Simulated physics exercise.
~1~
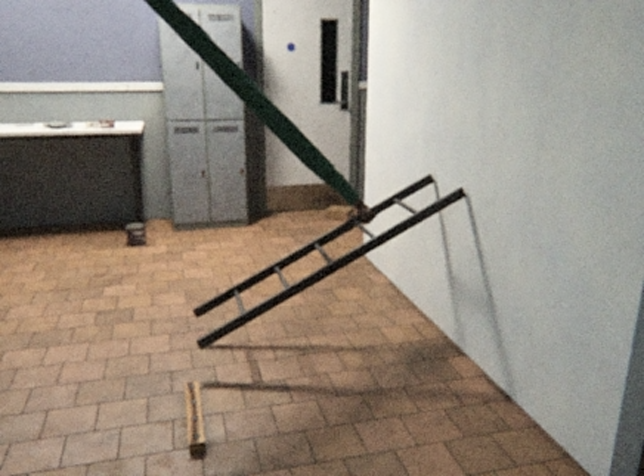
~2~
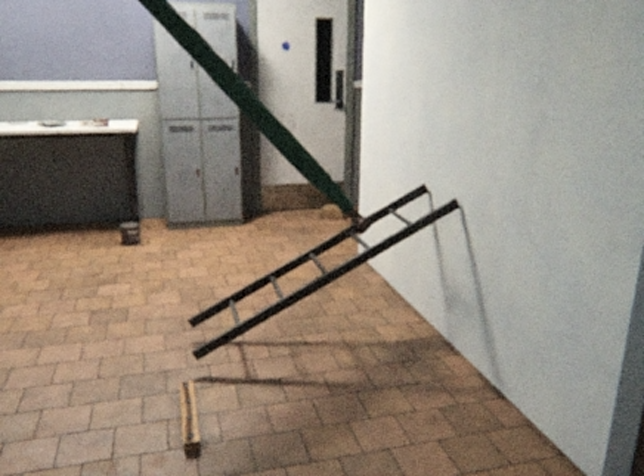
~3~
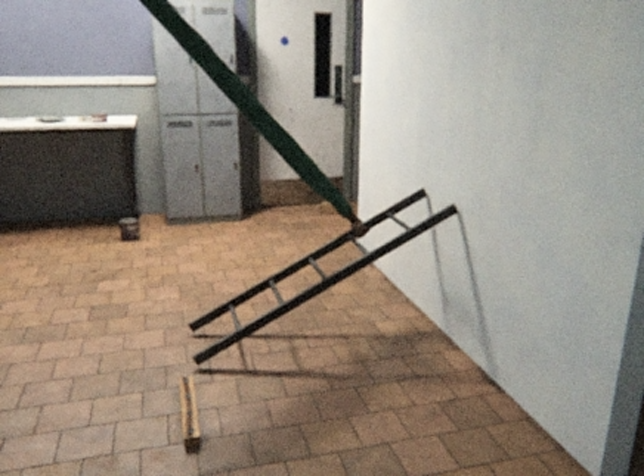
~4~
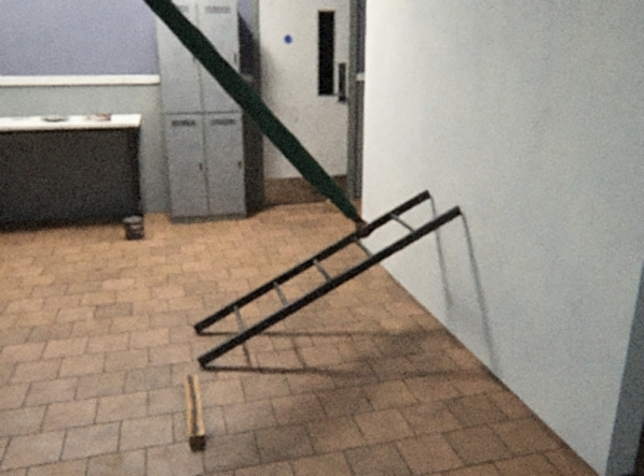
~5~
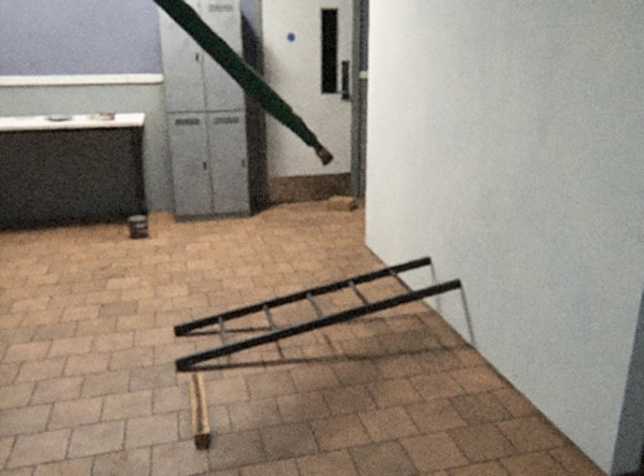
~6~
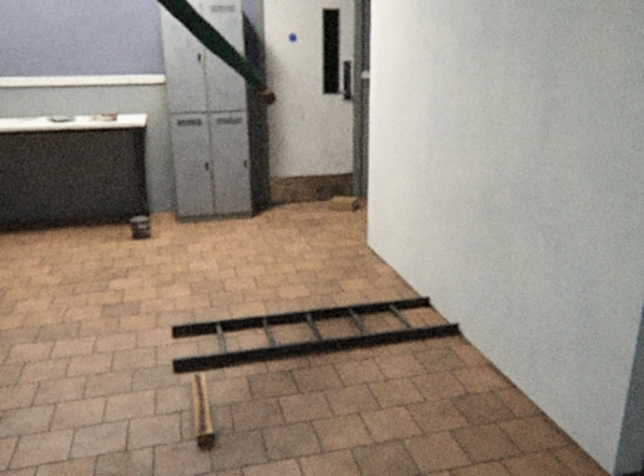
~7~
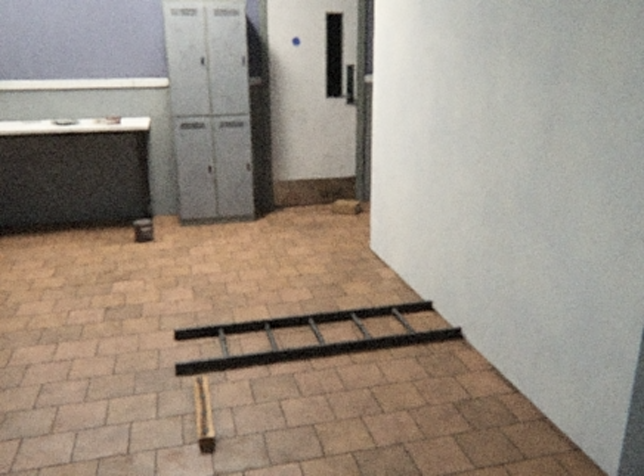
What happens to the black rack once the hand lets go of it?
It does not stay propped against the wall. Its feet slip out to the left and it drops until it lies flat on the tiles.
